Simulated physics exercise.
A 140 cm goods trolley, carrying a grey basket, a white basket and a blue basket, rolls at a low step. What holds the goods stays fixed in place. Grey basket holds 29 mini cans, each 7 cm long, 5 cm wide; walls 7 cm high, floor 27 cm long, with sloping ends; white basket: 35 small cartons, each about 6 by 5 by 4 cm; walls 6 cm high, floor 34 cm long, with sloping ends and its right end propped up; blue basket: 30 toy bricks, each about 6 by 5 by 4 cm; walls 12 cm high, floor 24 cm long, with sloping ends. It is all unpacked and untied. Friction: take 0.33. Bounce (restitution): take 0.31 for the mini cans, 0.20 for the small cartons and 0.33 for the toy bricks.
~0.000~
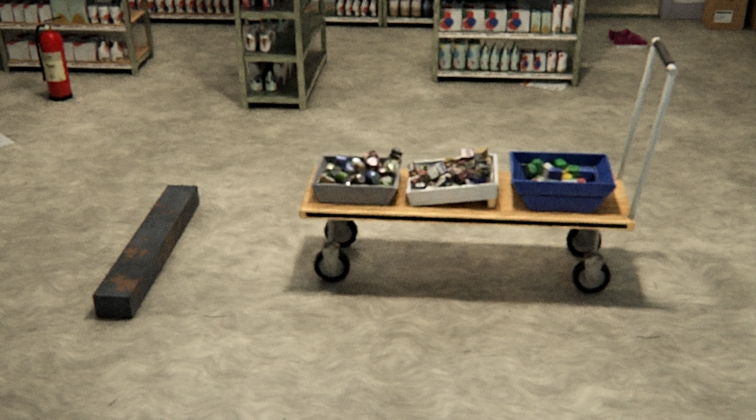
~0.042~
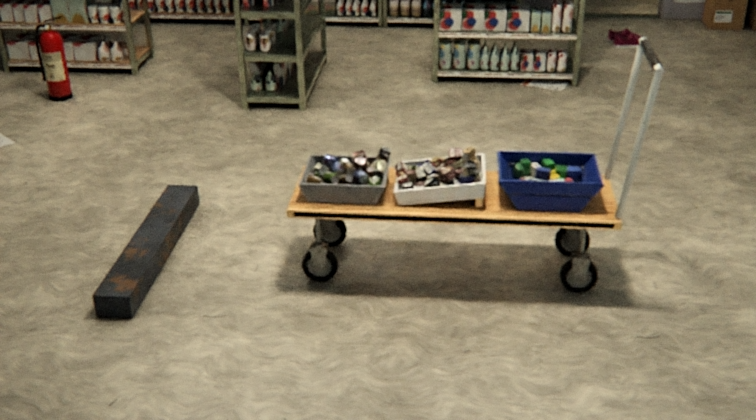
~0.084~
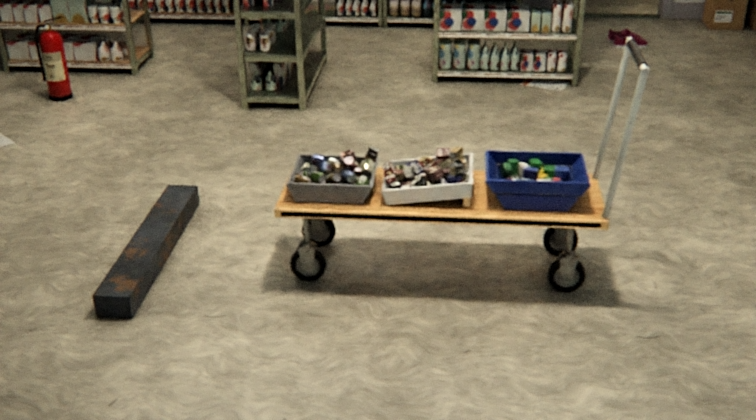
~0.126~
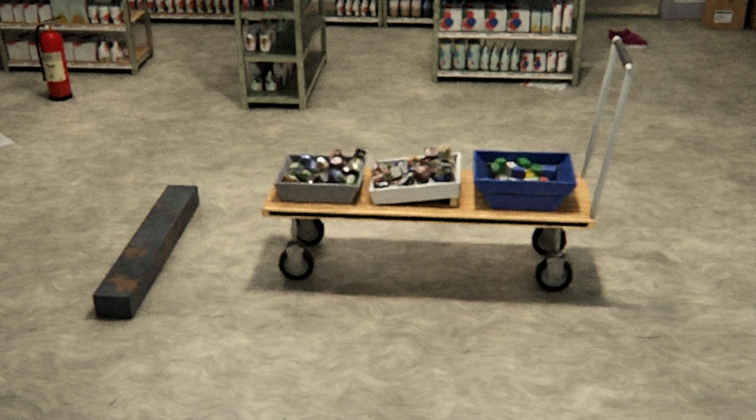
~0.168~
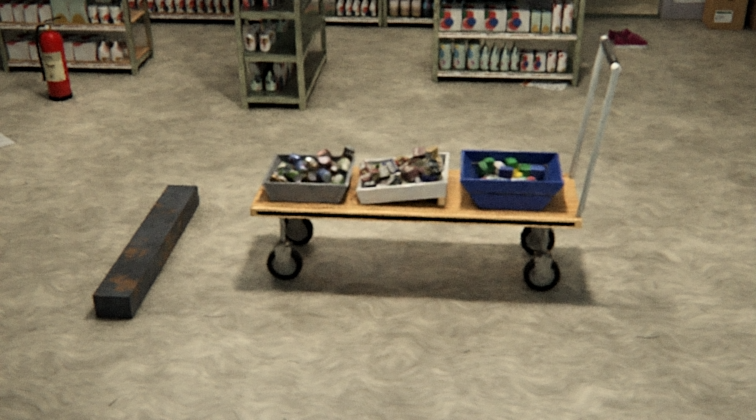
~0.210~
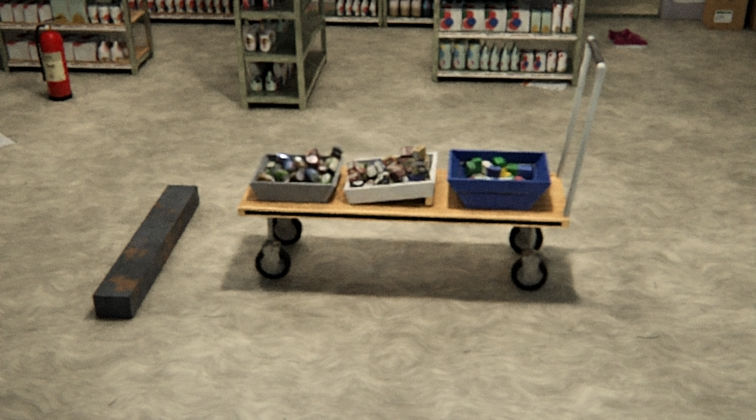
A flat wooden trolley with a pale upright handle at its right end rolls slowly and steadily leftward across a mottled grey-brown floor, seen from a fixed, slightly raised viewpoint. It carries a grey, a white and a blue basket, left to right, each filled with small mixed items that ride along. A dark beam lies at left, with stocked shelves and a red extinguisher behind, all motionless.
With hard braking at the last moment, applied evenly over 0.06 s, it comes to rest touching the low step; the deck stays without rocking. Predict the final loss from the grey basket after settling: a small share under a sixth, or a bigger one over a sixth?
In the end the grey basket has shed a small share, under a sixth.
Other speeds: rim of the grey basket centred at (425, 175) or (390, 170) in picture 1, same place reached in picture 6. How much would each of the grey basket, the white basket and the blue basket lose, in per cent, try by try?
Grey basket: 40 / 20 percent; white basket: 40 / 30 percent; blue basket: 10 / 0 percent.
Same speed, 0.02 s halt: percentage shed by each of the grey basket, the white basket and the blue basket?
That way you'd get grey basket at 10, white basket at 20, and blue basket at 0 percent.
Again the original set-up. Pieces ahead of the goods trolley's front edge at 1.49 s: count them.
About 0.
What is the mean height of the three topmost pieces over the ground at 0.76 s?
Their middles sit some 54 cm up.
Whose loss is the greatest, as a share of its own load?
It's the white basket.
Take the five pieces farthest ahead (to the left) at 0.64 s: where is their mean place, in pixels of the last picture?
Around (170, 166) in pixels.
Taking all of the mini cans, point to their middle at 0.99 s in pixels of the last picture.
Roughly (194, 174).
After 0.54 s, the brake bites.
After 0.64 s, the grey basket has all 29, the white basket is down by 2 of 35 and the blue basket has all 30.
After 0.76 s, the grey basket has all 29, the white basket is down by 3 of 35 and the blue basket has all 30.
After 0.99 s, the grey basket has all 29, the white basket is down by 4 of 35 and the blue basket has all 30.
Final count (at 1.49 s), the grey basket has all 29, the white basket is down by 4 of 35 and the blue basket has all 30. Asked share, 0 of 29, 0 per cent.
